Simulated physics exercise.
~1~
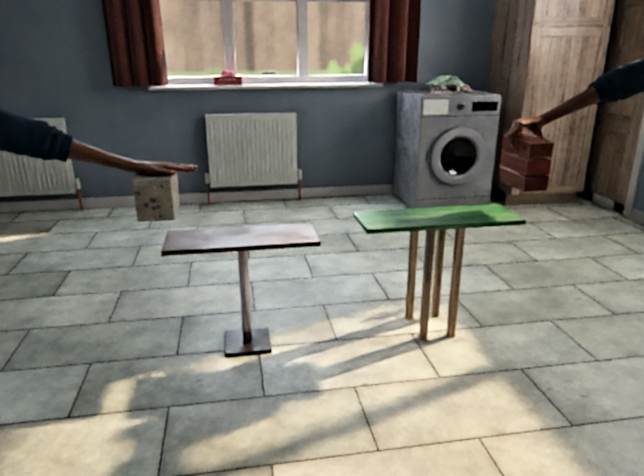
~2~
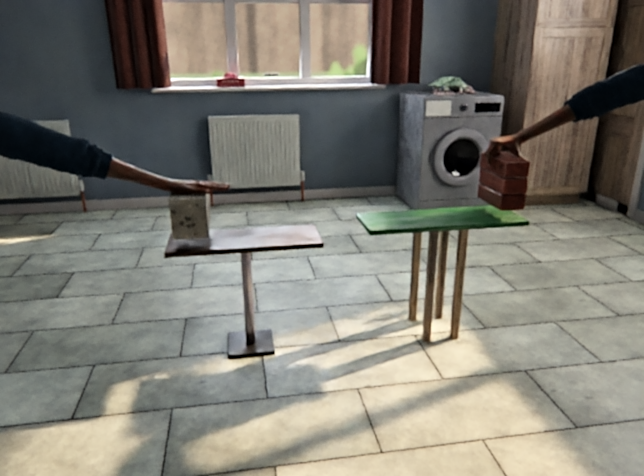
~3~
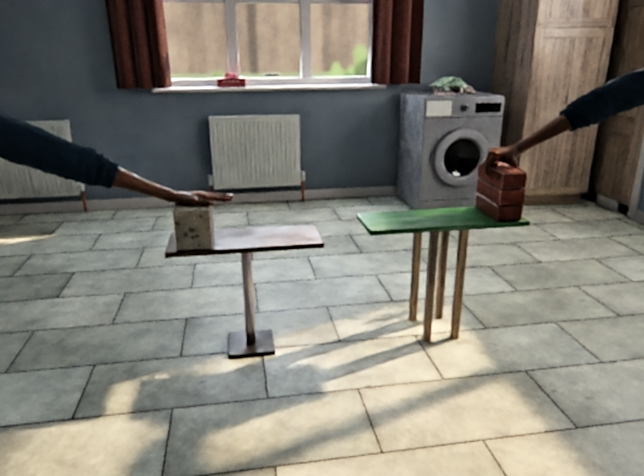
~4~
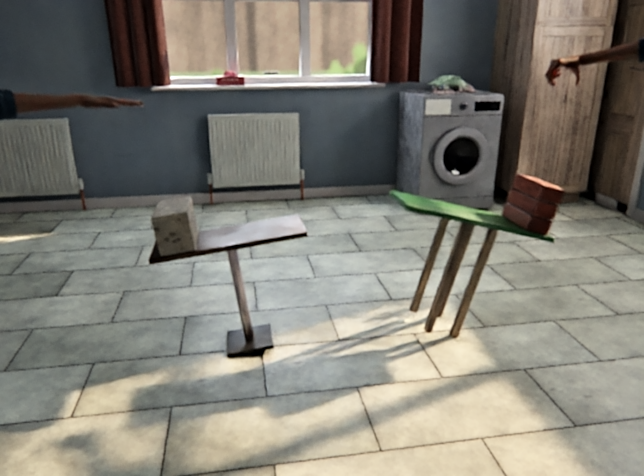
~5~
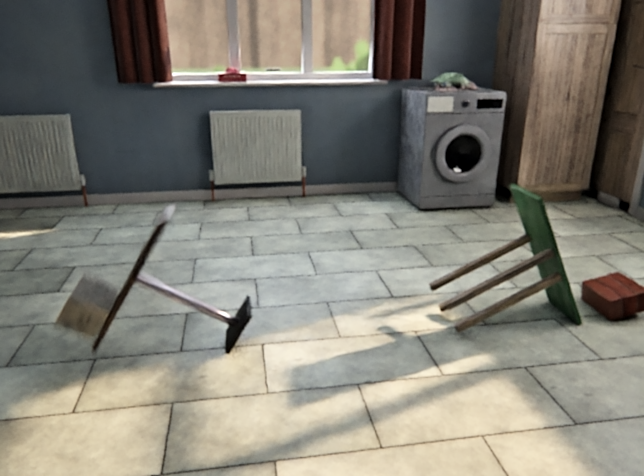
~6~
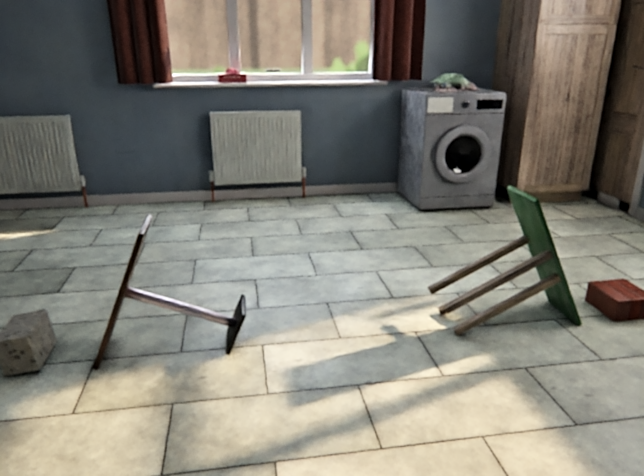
In a tiled room, two hands release a block and bricks, toppling both small tables.
